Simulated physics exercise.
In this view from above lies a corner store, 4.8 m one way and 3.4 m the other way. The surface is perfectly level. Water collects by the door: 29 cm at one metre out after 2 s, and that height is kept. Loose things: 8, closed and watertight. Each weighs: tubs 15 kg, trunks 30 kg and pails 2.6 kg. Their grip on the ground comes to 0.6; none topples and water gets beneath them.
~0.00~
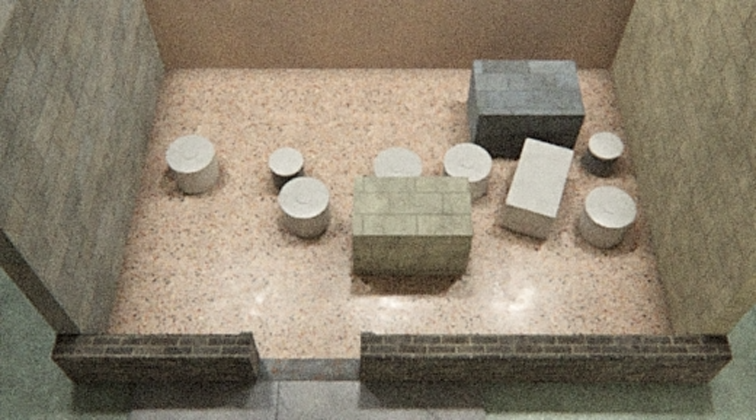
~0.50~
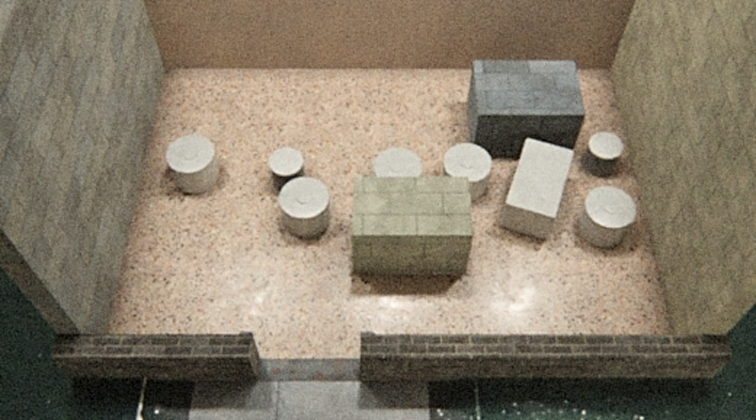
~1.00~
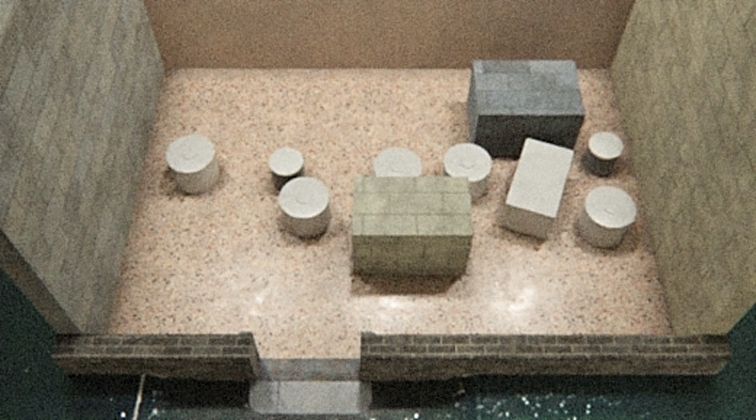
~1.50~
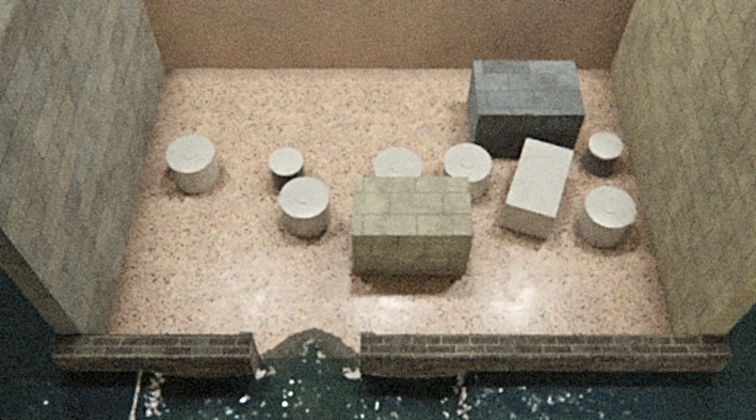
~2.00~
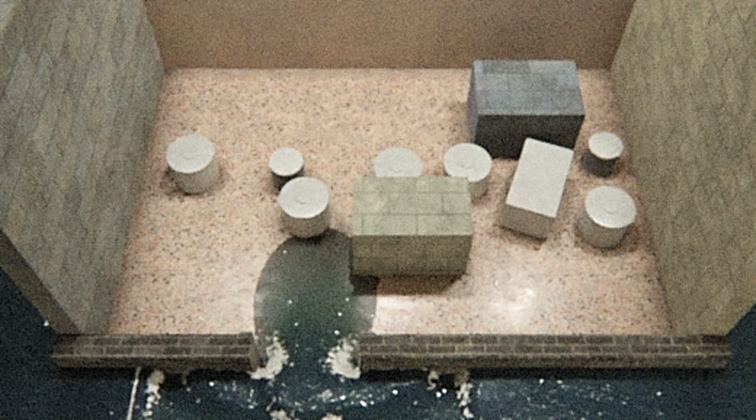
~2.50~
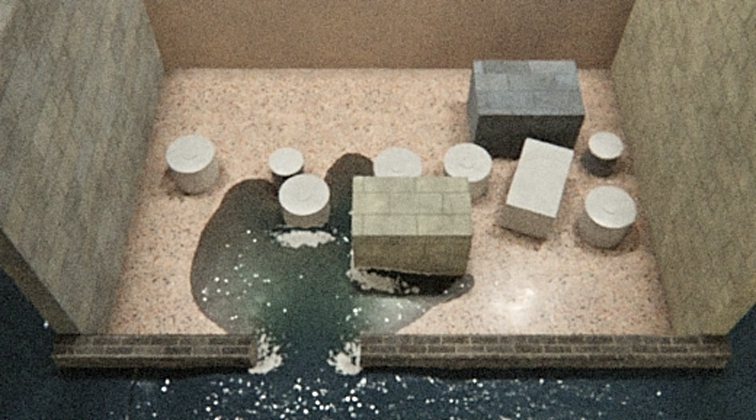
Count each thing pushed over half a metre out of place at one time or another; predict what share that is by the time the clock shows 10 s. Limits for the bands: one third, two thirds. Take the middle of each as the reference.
Band: Middle, one third to two thirds.
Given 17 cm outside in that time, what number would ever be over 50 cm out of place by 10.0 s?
0.
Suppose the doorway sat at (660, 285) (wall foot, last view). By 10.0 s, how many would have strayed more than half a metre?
4.
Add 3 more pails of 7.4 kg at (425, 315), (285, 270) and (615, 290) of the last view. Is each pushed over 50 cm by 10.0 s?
Order as asked - falls below the limit, exceeds the limit, falls below the limit.
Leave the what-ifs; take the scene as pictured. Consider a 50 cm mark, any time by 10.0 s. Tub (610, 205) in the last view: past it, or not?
It is less.
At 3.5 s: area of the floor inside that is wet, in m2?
Some 9.5 m2.
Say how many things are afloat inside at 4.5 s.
At that moment 1.
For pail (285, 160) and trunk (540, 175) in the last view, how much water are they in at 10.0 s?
9 and 11 cm.
After 3.5 s 2 of 8 are over 50 cm from their spots; 0 afloat.
After 4.5 s 2 of 8 are over 50 cm from their spots; 1 afloat.
After 7.0 s 2 of 8 are over 50 cm from their spots; 4 afloat.
After 10.0 s 5 of 8 are over 50 cm from their spots, and 5 have been at some point; 7 afloat.
